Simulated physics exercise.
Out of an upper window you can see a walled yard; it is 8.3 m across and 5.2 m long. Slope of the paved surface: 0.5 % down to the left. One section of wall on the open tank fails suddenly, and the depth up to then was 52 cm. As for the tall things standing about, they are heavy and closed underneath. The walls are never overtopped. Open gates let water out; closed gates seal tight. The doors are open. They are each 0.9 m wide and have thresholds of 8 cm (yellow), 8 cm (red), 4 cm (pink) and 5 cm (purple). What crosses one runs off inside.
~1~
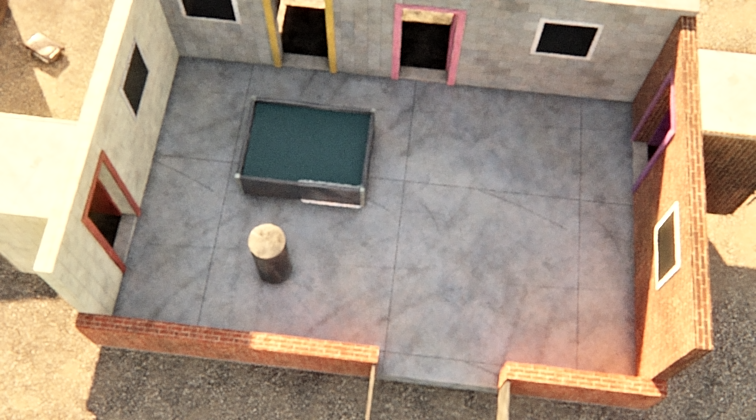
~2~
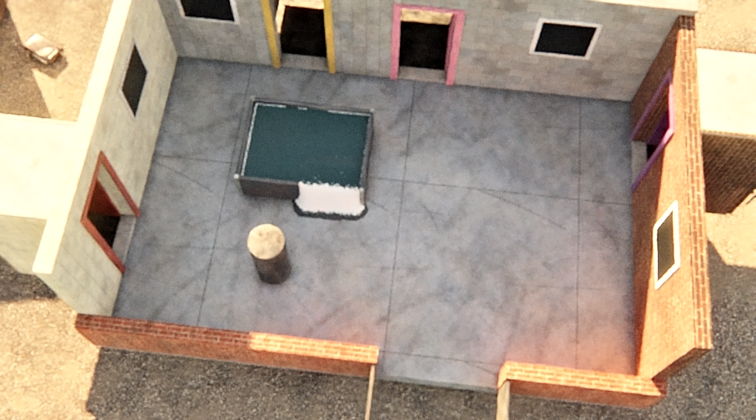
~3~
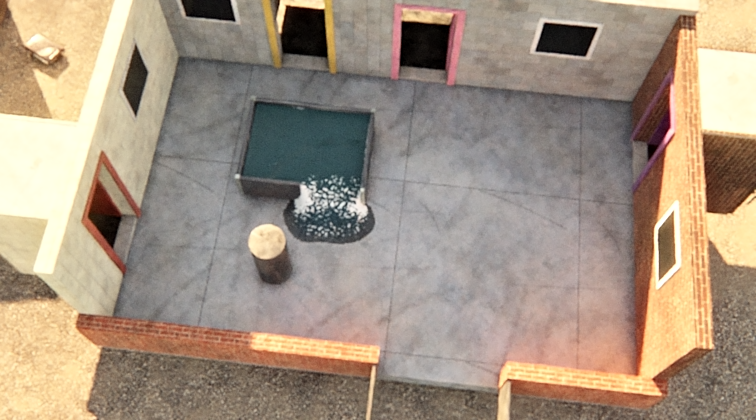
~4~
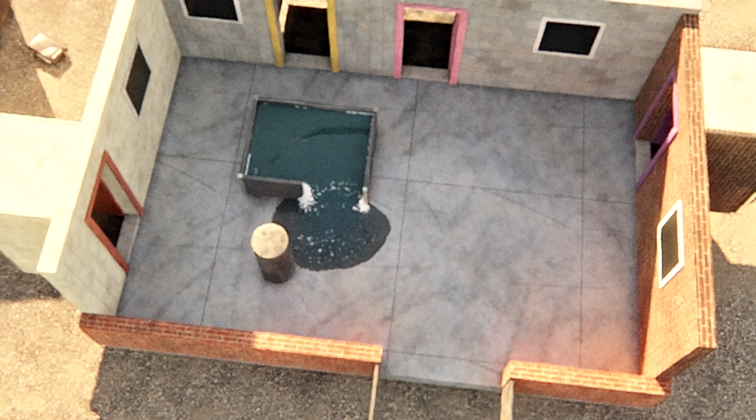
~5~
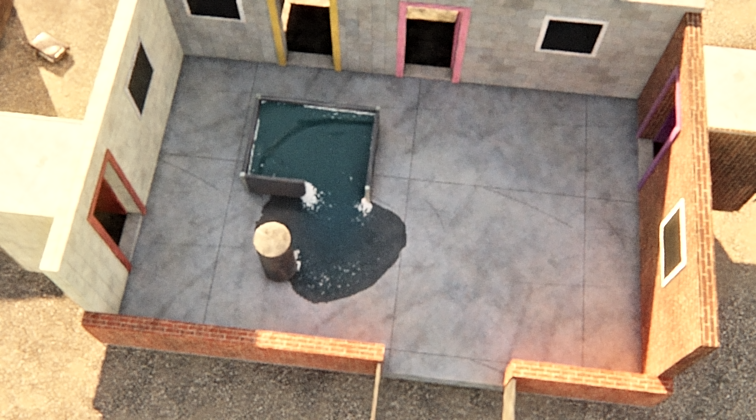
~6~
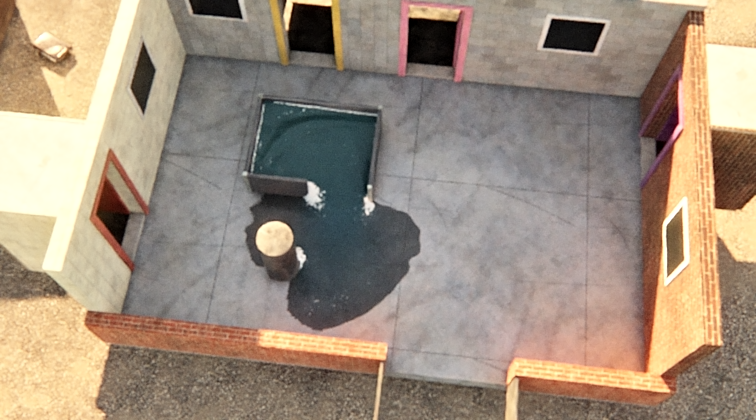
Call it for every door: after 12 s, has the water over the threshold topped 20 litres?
Yellow door not topped, red door not topped, pink door not topped, purple door not topped.
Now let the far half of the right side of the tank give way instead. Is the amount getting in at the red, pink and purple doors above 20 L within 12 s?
Door red stays within, door pink goes beyond, door purple goes beyond.
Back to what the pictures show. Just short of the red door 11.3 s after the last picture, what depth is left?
I'd put it near 4.0 cm.
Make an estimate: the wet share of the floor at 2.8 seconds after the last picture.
Near 35 per cent is wet.
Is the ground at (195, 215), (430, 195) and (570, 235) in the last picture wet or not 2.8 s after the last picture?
Well, the first is drenched, the next untouched by it, the last untouched by it.
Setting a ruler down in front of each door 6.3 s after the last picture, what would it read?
Depth readings (cm): Yellow = 0; red = 6; pink = 0; purple = 1.
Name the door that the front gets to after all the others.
Answer: The pink door.
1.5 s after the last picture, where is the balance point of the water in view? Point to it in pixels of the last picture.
It lies at roughly (328, 220) in pixels.
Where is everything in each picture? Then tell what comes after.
The first picture shows still water, 52 cm deep, in the open tank at (307, 145).
In the second picture, water pours out at (330, 197) and has run 0.6 m, to (298, 205); typically 10 cm deep outside, 52 cm at the open tank's back.
In the third picture, the front is at (301, 235), 0.8 m from the gap at (331, 197); 0.8 m2 of floor is under water; 52 cm left at the back of the open tank.
In the fourth picture, the front is at (303, 262), 1.2 m from the gap at (334, 197); 1.7 m2 of floor is under water; 52 cm left at the back of the open tank.
In the fifth picture, the front is at (314, 297), 1.8 m from the gap at (336, 195); 2.6 m2 of floor is under water; 45 cm left at the back of the open tank.
In the sixth picture, water pours out at (339, 194) and has run 2.2 m, to (309, 320); typically 5 cm deep outside, 44 cm at the open tank's back.
Then, 0.7 s after the last picture water covers 15 % of the floor and is deepest (28 cm) near (320, 348); yellow door not reached, red door not reached, pink door not reached, purple door not reached.
Then, 1.5 s after the last picture water covers 25 % of the floor and is deepest (26 cm) near (322, 337); yellow door not reached, red door not reached, pink door not reached, purple door not reached.
Then, 2.8 s after the last picture water covers 35 % of the floor and is deepest (18 cm) near (320, 348); yellow door not reached, red door 7 cm at the sill, 0 L in, pink door not reached, purple door not reached.
Then, 6.3 s after the last picture water covers 60 % of the floor and is deepest (9 cm) near (309, 347); yellow door not reached, red door 6 cm at the sill, 3 L in, pink door not reached, purple door 1 cm at the sill, 0 L in.
Then, 11.3 s after the last picture water covers 90 % of the floor and is deepest (6 cm) near (168, 129); yellow door 3 cm at the sill, 0 L in, red door 4 cm at the sill, 3 L in, pink door 2 cm at the sill, 0 L in, purple door 1 cm at the sill, 0 L in.
